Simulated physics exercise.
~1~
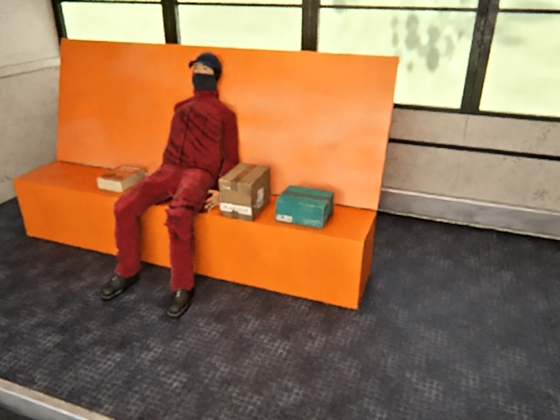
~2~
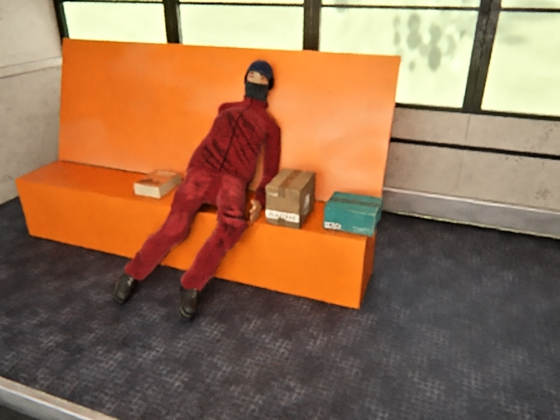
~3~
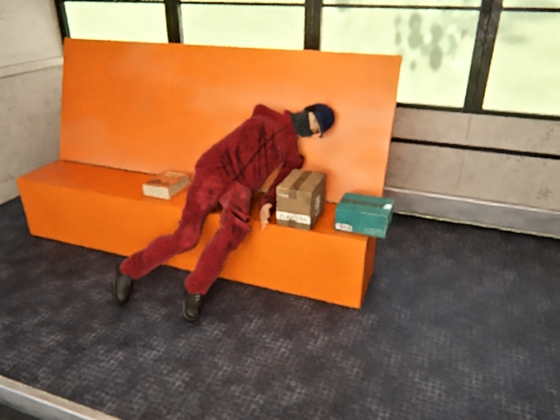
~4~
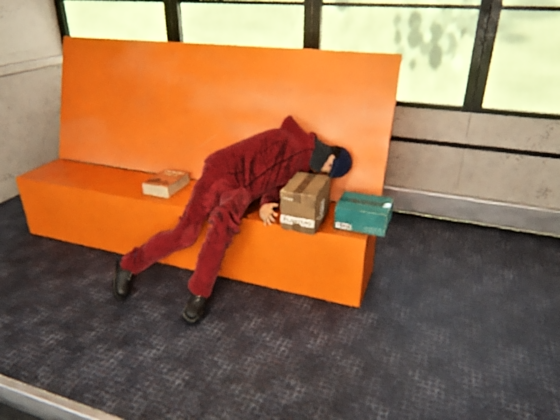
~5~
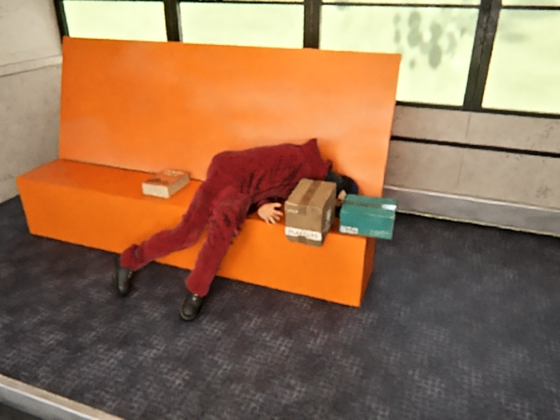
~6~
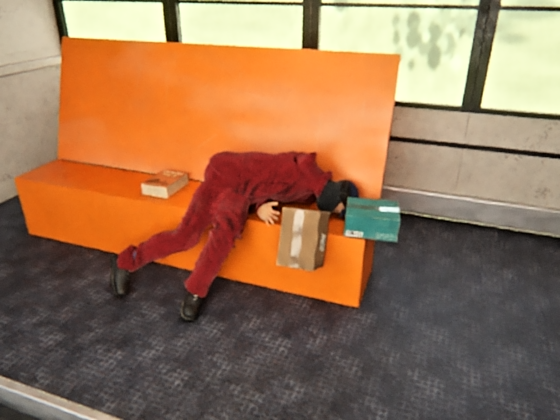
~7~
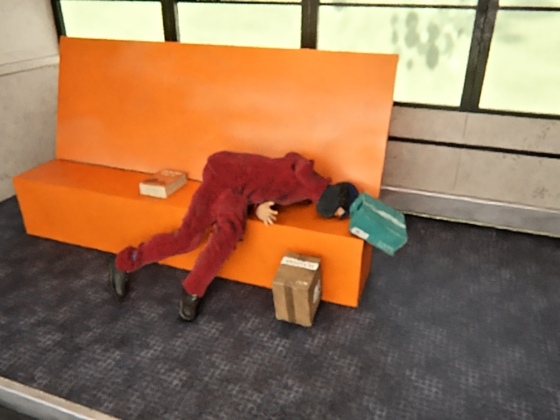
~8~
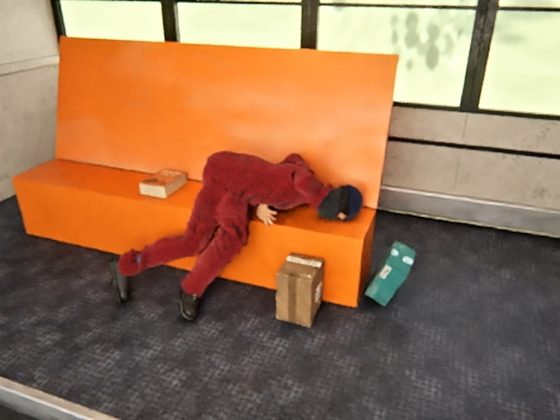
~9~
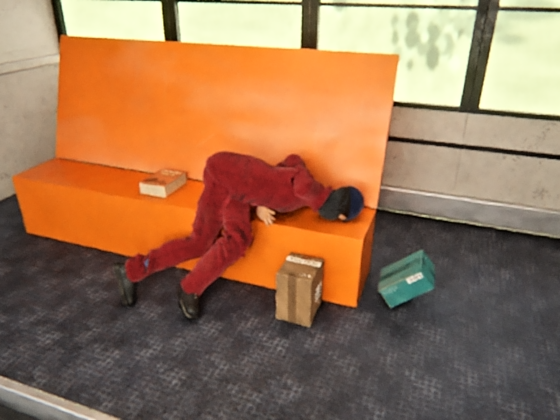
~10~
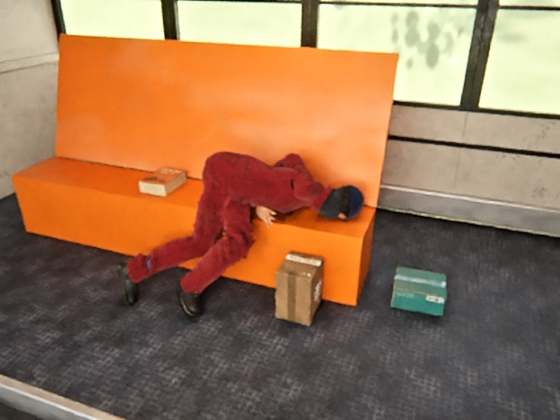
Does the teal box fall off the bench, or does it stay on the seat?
The teal box falls off the right end of the bench and ends up on the floor.
